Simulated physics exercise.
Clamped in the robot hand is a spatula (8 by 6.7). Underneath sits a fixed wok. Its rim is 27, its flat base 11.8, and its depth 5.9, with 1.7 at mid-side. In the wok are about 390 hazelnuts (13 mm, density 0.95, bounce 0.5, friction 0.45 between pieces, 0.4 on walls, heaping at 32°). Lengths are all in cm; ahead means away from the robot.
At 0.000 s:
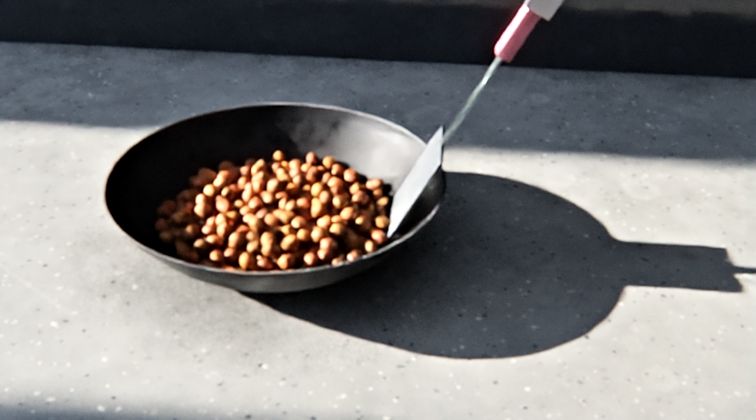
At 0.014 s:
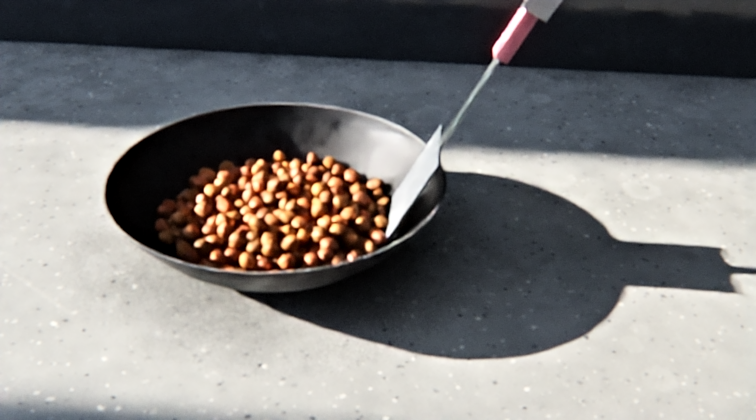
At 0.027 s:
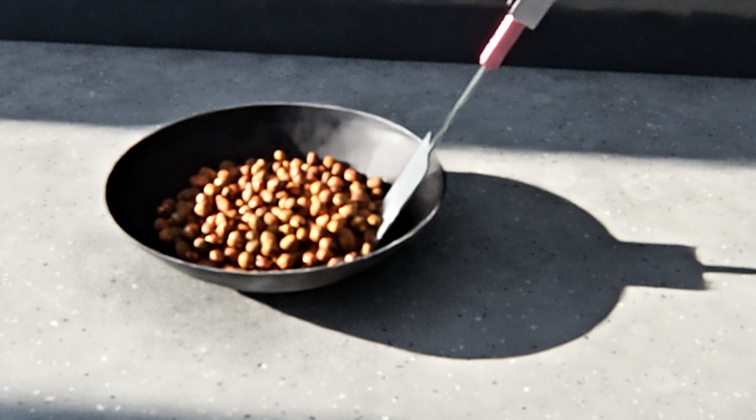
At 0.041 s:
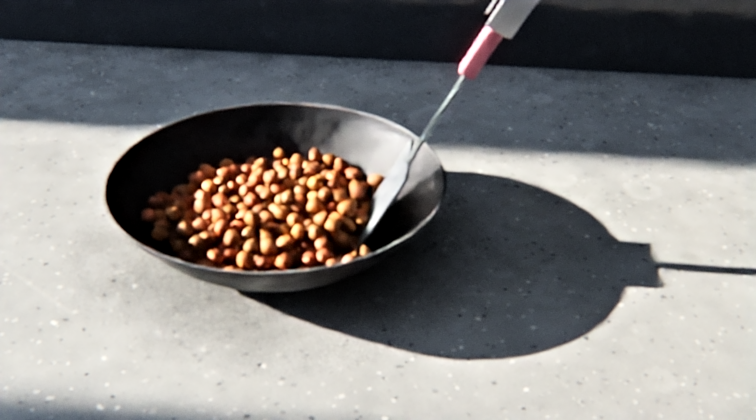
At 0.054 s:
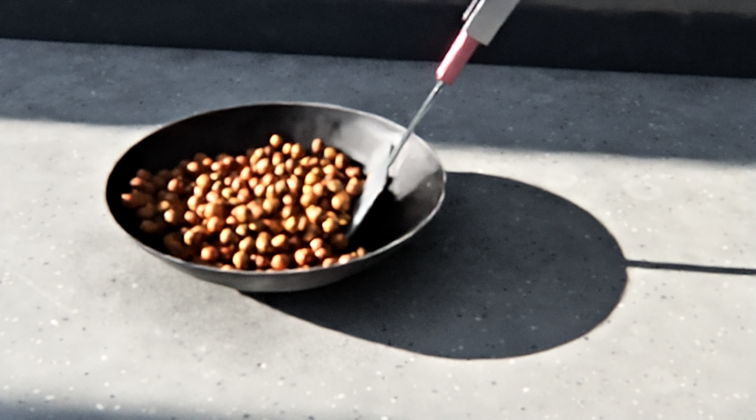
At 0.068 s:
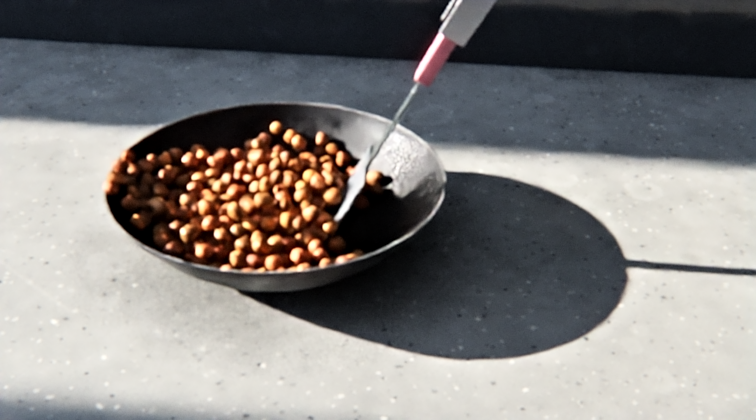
The video shows a spatula with a pink and grey handle standing in a dark wok of hazelnuts on a speckled grey surface, at first barely moving, then sweeping left and pushing the nuts toward the wok's left side.
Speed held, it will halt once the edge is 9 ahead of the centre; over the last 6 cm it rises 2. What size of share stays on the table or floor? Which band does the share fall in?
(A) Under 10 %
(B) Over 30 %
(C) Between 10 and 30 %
Over 30 % (B).
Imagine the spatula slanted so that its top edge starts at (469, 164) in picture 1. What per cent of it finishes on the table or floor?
About 40 per cent.
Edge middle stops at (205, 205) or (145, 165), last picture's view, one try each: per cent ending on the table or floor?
Around 25 per cent for the first try and 45 per cent for the second.
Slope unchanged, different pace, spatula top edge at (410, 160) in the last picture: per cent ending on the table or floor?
Estimate: Close to 20 %.
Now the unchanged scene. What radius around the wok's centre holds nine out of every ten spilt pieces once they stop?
Distance from centre: Approx. 65 cm.
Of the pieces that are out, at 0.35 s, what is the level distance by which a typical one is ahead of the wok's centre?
Around 24 centimetres ahead.
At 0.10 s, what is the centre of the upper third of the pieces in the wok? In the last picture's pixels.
It is centred near (213, 183).
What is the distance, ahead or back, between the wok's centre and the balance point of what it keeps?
I'd put it at roughly 2.5 cm toward the front.
After 0.10 s, sloping 62°, highest piece 10 above the table; 380 in the wok, 8 on the blade or in flight.
After 0.13 s, sloping 62°, highest piece 13 above the table; 373 in the wok, 15 on the blade or in flight.
After 0.35 s, sloping 62°, highest piece 19 above the table; 209 in the wok, 79 on the table or floor, 100 on the blade or in flight.
After 1.40 s, sloping 62°, highest piece 5 above the table; 209 in the wok, 179 on the table or floor.
At rest, 209 in the wok, 179 on the table or floor. That is 46 % on the table or floor.
